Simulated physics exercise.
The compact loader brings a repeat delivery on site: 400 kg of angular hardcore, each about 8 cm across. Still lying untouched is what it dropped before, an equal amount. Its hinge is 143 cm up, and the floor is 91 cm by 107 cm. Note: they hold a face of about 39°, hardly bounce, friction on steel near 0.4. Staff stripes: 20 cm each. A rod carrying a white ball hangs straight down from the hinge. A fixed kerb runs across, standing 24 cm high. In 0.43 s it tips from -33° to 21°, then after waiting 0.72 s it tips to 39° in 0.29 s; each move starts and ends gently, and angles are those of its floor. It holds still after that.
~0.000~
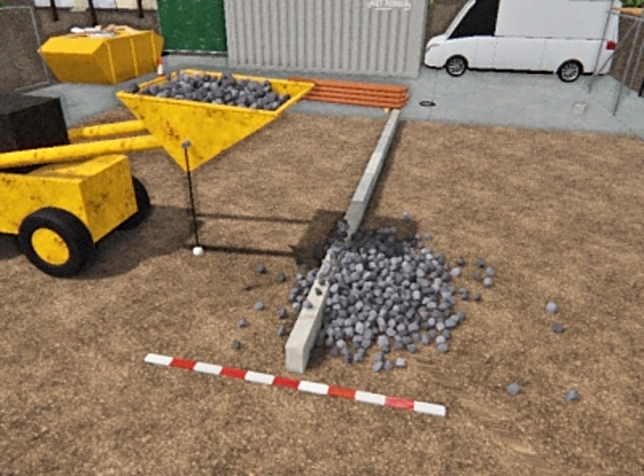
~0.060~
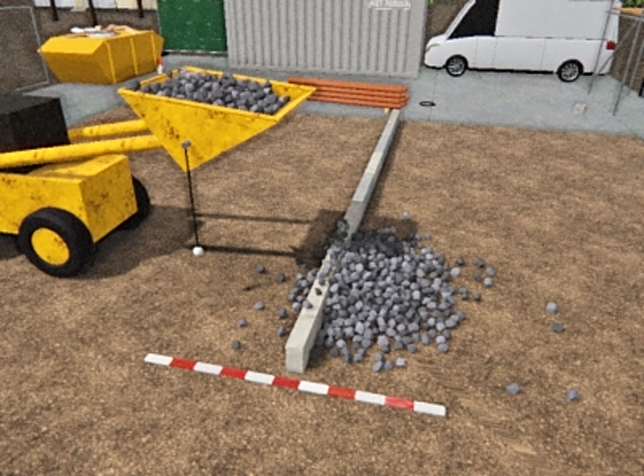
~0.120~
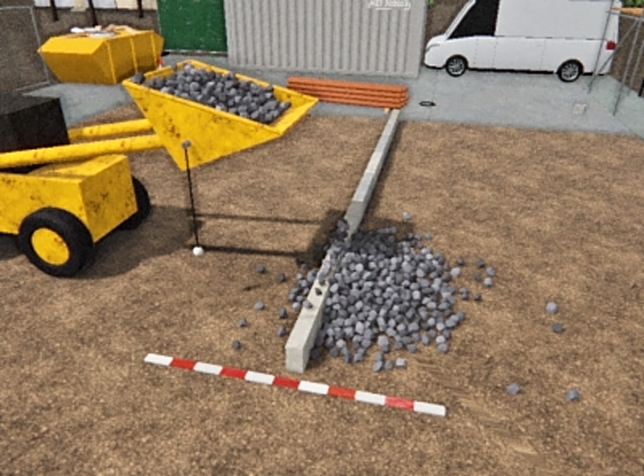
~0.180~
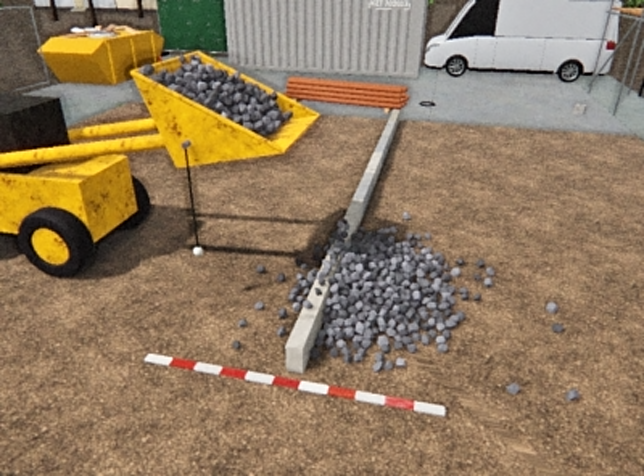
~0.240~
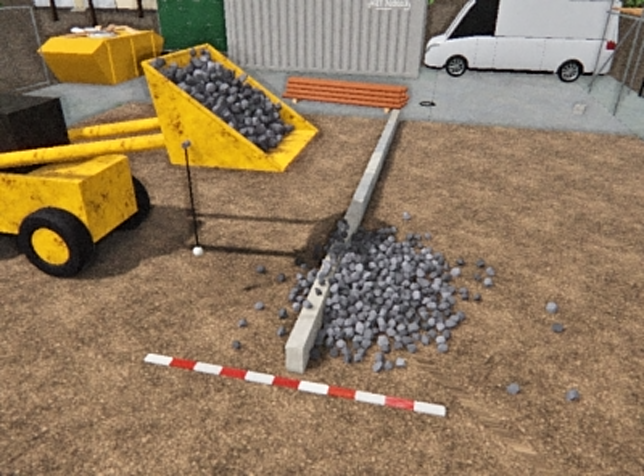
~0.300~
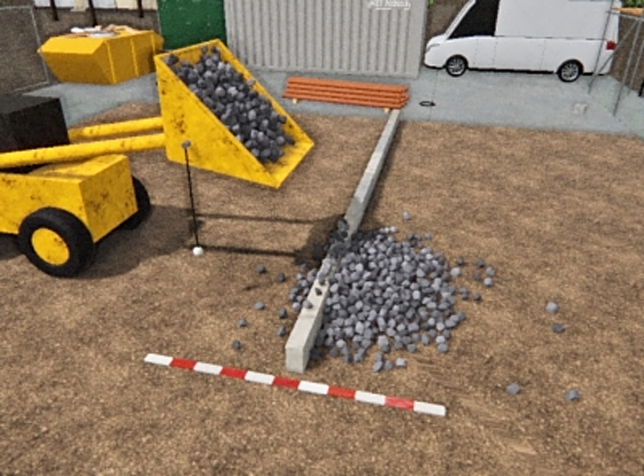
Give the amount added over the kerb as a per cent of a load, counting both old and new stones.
About 26 per cent of a load.
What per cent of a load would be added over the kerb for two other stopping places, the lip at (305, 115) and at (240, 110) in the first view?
Roughly 60 per cent, then 5 per cent.
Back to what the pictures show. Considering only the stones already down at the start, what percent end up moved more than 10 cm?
Close to 5 per cent.
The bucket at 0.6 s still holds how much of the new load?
Roughly 100 per cent is still inside.
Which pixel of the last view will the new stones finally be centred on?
Centre: Approx. (313, 265).
After 0.4 s the floor is at 20°; in per cent of one load, 100 in the bucket, 8 on this side of the kerb, 92 over the kerb; the foremost stones are at (513, 308).
After 0.6 s the floor is at 21°; in per cent of one load, 99 in the bucket, 9 on this side of the kerb, 92 over the kerb; the foremost stones are at (513, 308).
After 1.9 s the floor is at 39°; in per cent of one load, 10 in the bucket, 74 on this side of the kerb, 116 over the kerb; the foremost stones are at (522, 318).
After 4.6 s the floor is at 39°; in per cent of one load, 0 in the bucket, 82 on this side of the kerb, 118 over the kerb; the foremost stones are at (523, 318). Net gain over the kerb, 26.
